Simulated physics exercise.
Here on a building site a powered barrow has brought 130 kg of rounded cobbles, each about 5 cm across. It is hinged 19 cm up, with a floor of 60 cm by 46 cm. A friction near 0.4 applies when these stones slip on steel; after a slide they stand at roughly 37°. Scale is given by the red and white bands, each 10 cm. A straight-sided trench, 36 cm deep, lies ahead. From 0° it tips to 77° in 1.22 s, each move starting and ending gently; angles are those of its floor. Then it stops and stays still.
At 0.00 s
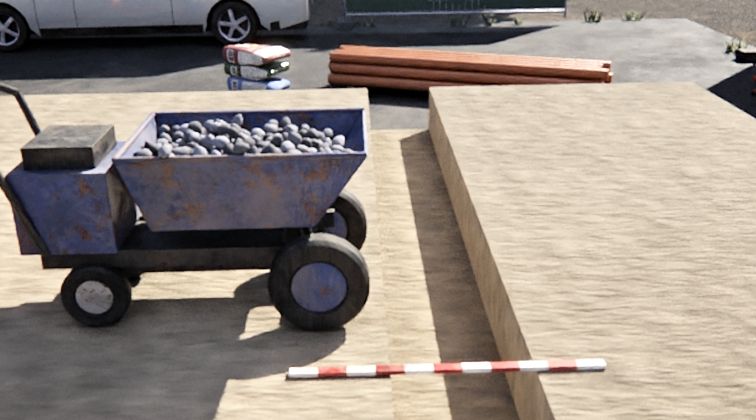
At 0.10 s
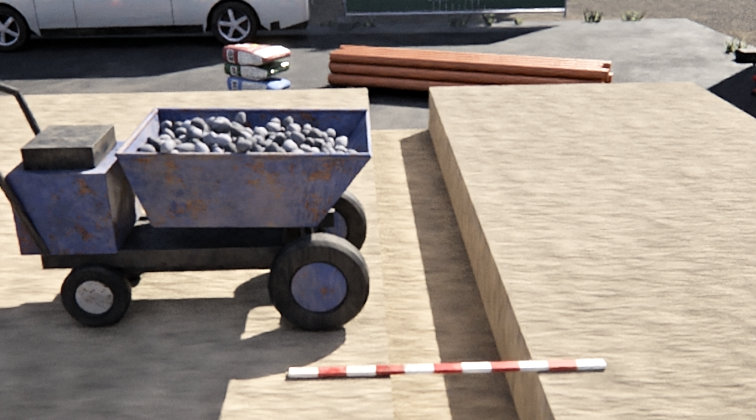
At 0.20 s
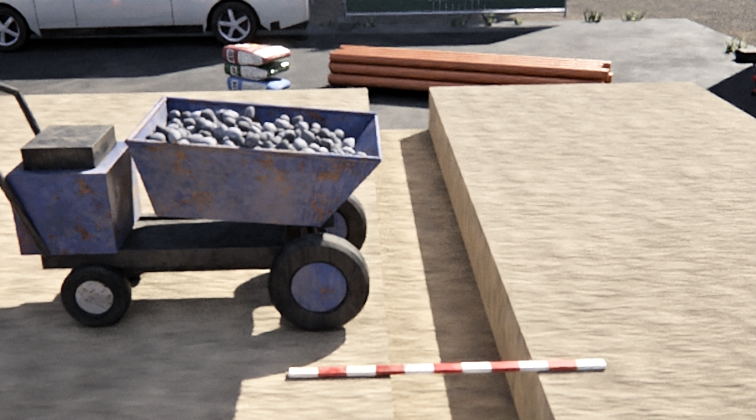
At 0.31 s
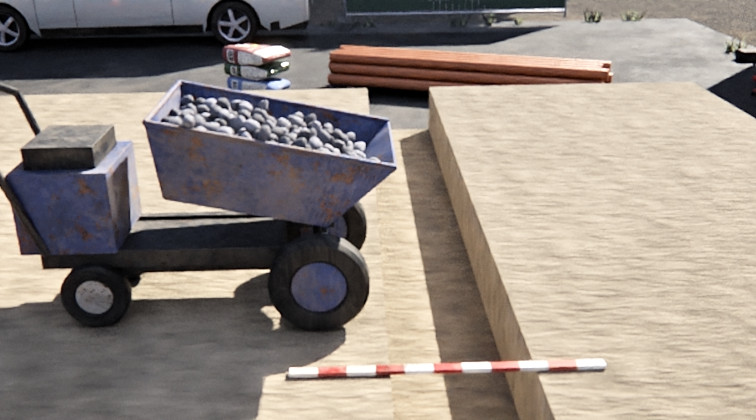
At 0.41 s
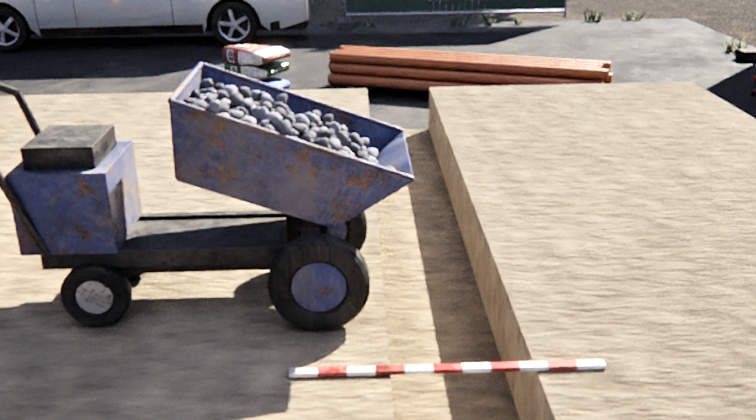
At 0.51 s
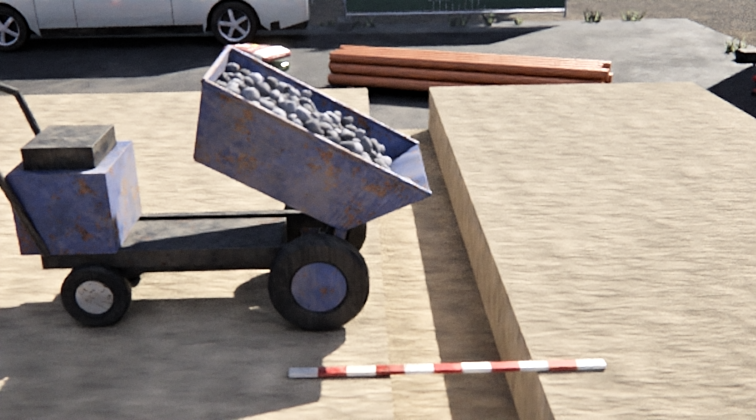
The rusty blue tray of a small powered barrow, loaded with rounded grey cobbles, tilted slowly at first and then more steeply toward the trench on the right, while its wheels stayed still.
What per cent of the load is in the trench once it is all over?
66 %.
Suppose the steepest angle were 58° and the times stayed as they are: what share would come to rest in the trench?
Then close to 45 per cent.
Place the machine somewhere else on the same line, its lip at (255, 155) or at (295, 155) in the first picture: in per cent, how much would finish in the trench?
Estimates: 100 % then 100 %.
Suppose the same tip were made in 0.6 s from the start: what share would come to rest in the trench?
About 45 percent, I'd say.
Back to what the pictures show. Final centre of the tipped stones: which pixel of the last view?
Resting centre: About (487, 344).
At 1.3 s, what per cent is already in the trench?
I'd put it near 30 per cent.
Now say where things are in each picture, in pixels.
In the first frame, the tray is at 0°, its lip at (367, 155); the top of the load is at (228, 129).
The second frame shows lip at (371, 156), floor tilted 2°, highest stones at (220, 127); the stones move at 0.2 m/s on average.
The third frame shows lip at (381, 160), floor tilted 6°, highest stones at (223, 120); the stones move at 0.5 m/s on average.
The fourth frame shows lip at (396, 168), floor tilted 12°, highest stones at (212, 110); the stones move at 0.6 m/s on average.
In the fifth frame, the tray is at 20°, its lip at (413, 179); the top of the load is at (223, 93); the stones move at 0.7 m/s on average.
The sixth frame shows lip at (430, 195), floor tilted 29°, highest stones at (238, 79); the stones move at 0.8 m/s on average.
After 0.9 s the floor is at 65°; 99 % in the tray, 1 % in the trench; the foremost stones are at (470, 232).
After 1.3 s the floor is at 77°; 47 % in the tray, 29 % in the trench, 24 % past the trench; the foremost stones are at (610, 288).
After 1.7 s the floor is at 77°; 17 % in the tray, 49 % in the trench, 34 % past the trench; the foremost stones are at (705, 274).
After 3.6 s the floor is at 77°; 0 % in the tray, 66 % in the trench, 34 % past the trench; the foremost stones are past the picture's edge.
